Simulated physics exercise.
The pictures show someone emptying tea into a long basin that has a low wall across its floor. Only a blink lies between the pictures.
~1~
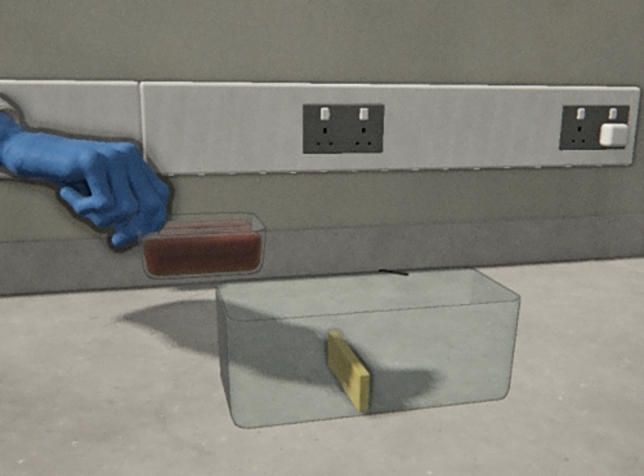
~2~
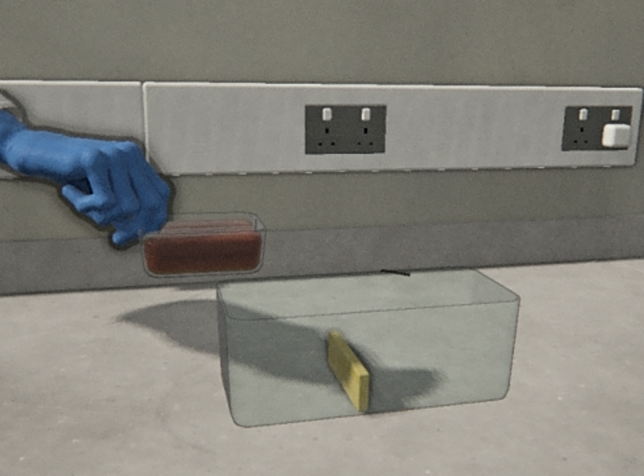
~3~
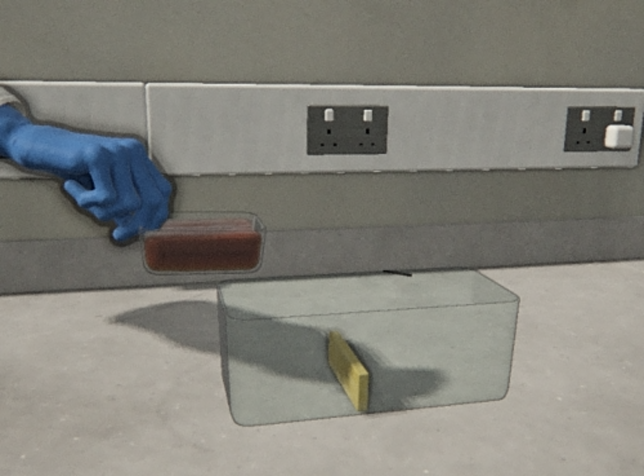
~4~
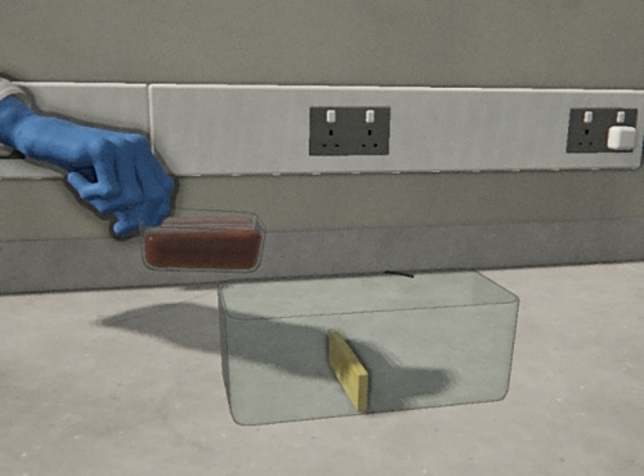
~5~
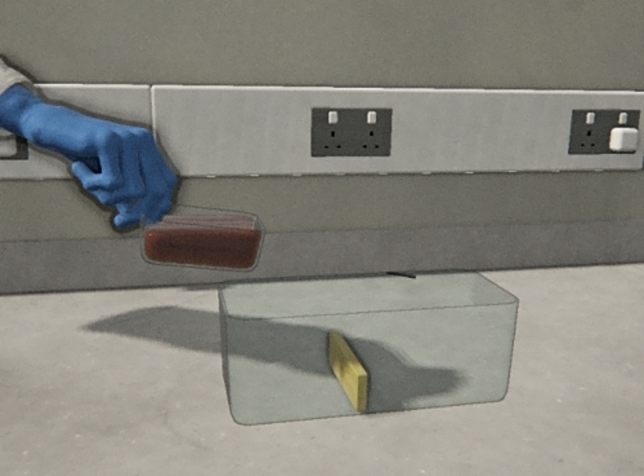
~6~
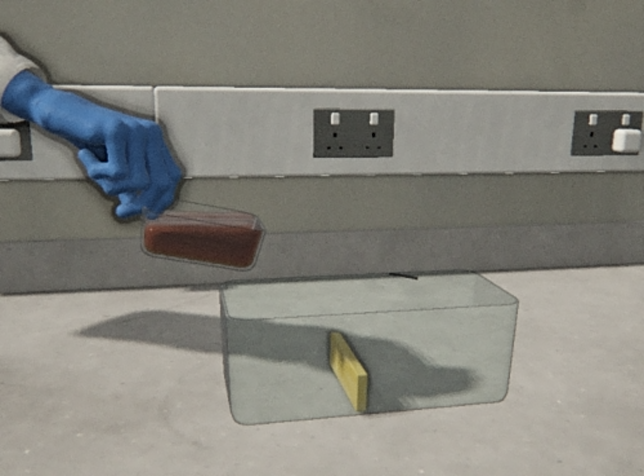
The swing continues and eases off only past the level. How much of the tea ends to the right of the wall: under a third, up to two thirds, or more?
In the end less than a third is right of the wall.
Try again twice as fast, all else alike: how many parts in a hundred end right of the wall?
Close to 55 per cent.
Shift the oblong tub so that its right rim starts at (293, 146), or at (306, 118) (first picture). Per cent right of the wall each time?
About 80 and 85 per cent.
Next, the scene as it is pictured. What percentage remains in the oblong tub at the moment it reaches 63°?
About 30 per cent.
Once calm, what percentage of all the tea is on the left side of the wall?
About 85 per cent.
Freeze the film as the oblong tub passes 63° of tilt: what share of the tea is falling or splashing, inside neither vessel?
Roughly 35 in a hundred.
A moment on, the oblong tub is tipped part way and 28 per cent is still to pour, 37 is left of the wall and 0 right of it.
Next, the oblong tub is tipped on its side and 4 per cent is still to pour, 79 is left of the wall and 12 right of it.
Then the oblong tub is tipped right over and 0 per cent is still to pour, 86 is left of the wall and 13 right of it.
Later the oblong tub is tipped right over and 0 per cent is still to pour, 86 is left of the wall and 13 right of it.
At rest 86 per cent lies left of the wall, 13 right of it and 0 outside.
